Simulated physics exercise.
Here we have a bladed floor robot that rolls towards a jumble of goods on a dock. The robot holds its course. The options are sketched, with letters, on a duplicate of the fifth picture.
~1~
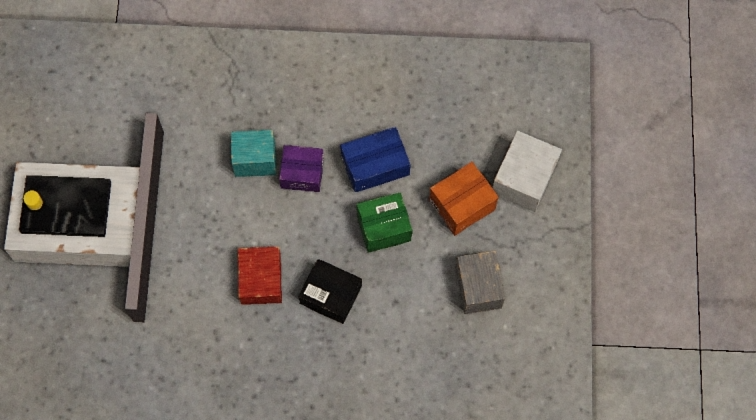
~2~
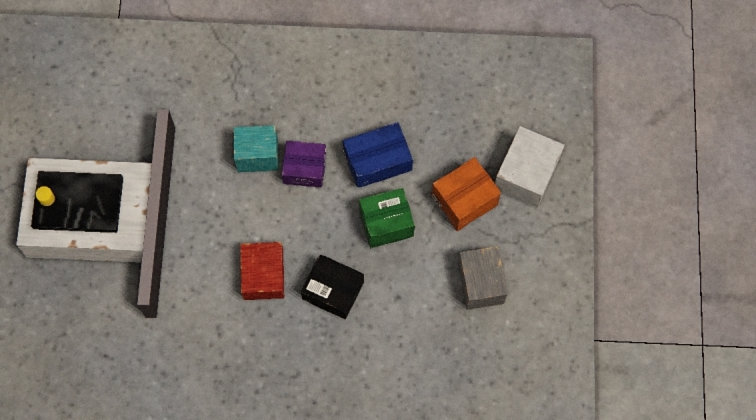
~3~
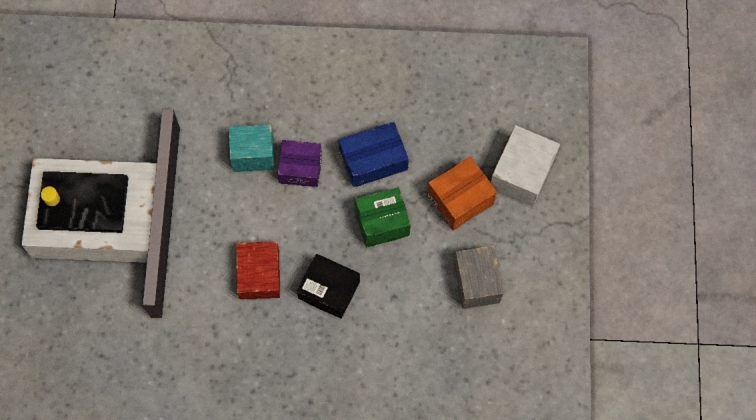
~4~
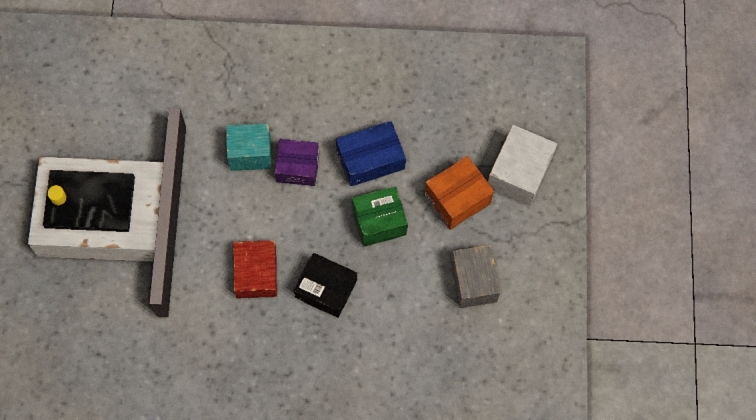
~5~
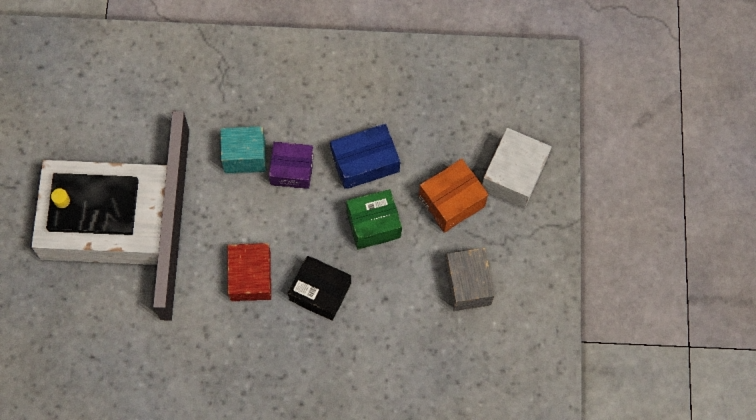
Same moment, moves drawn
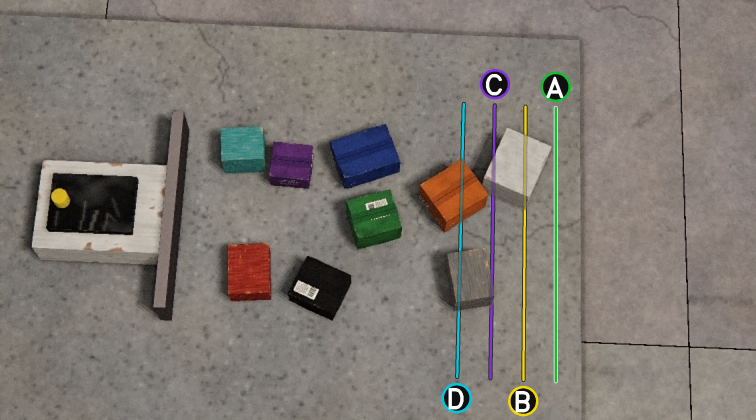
A grey, speckled concrete dock with fine cracks is seen from high above, its edge running down the right side. A white robot with a black top, a yellow knob and a wide dark blade sits at left, facing scattered turquoise, purple, blue, green, orange, white, red, black and grey boxes. The robot rolls slowly rightward, narrowing the gap, while the boxes keep their arrangement and the view shifts slightly.
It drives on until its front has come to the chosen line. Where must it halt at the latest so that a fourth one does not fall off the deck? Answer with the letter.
It should halt at C.
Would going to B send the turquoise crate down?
No.
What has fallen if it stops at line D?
The white crate.
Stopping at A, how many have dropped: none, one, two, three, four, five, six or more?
Six or more.
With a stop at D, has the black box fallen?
No.
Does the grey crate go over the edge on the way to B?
Yes.
On the copy, A at (556, 240); B at (525, 239); C at (493, 237); D at (461, 236).
On C. First, robot (215, 209); turquoise crate (318, 154); blue box (408, 160).
Then, robot (331, 214); white crate (574, 170); blue box (519, 155).
Finally, robot (422, 218); white crate over the edge; grey crate over the edge; three fallen.
By contrast, A drops six; B drops six; D is within the limit but short.
